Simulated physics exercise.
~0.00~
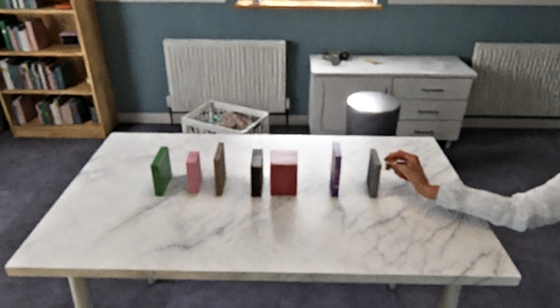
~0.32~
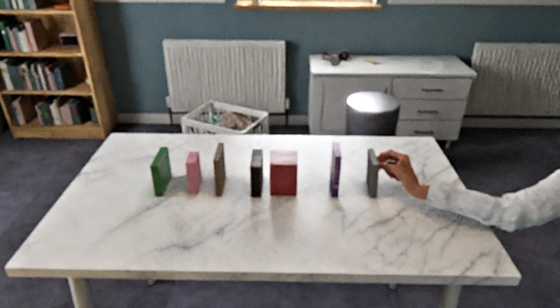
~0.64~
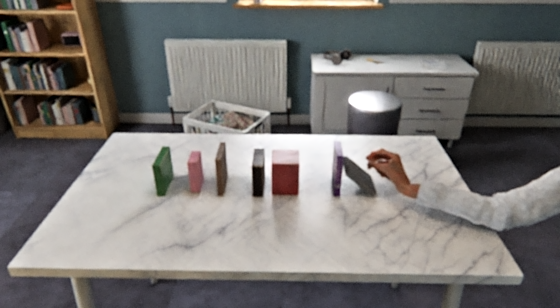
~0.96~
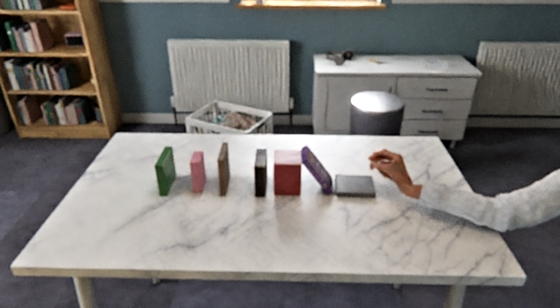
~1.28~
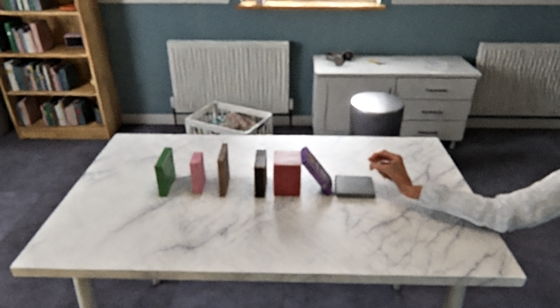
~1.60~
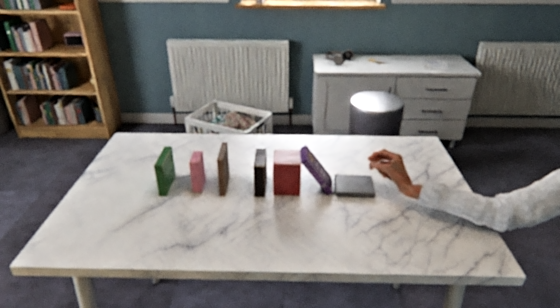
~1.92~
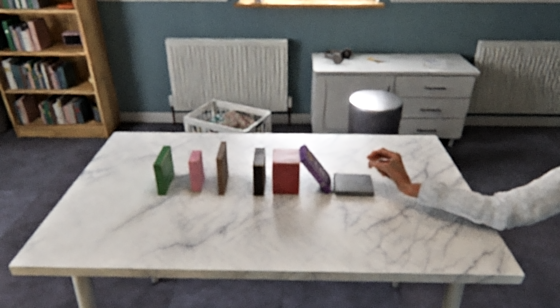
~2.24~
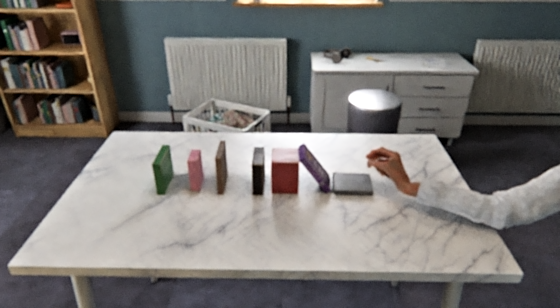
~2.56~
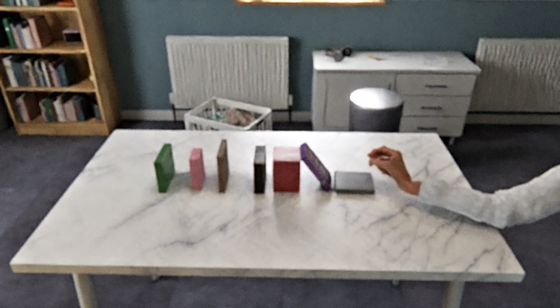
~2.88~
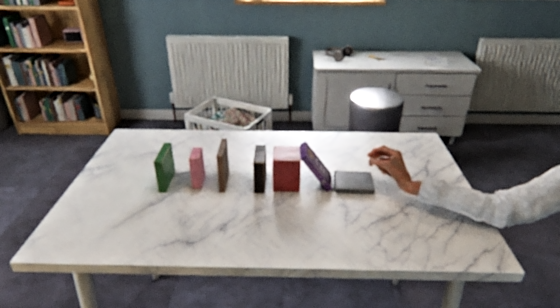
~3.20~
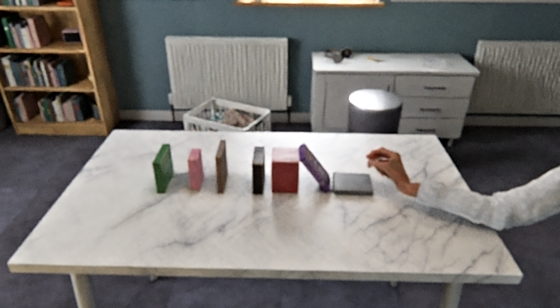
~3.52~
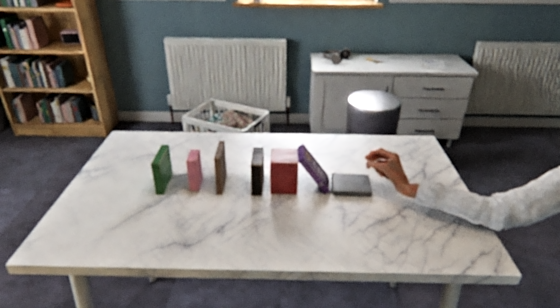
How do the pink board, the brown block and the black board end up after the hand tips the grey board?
All three are still standing upright in their places. The toppling stops at the red block, where the purple packet comes to rest leaning.
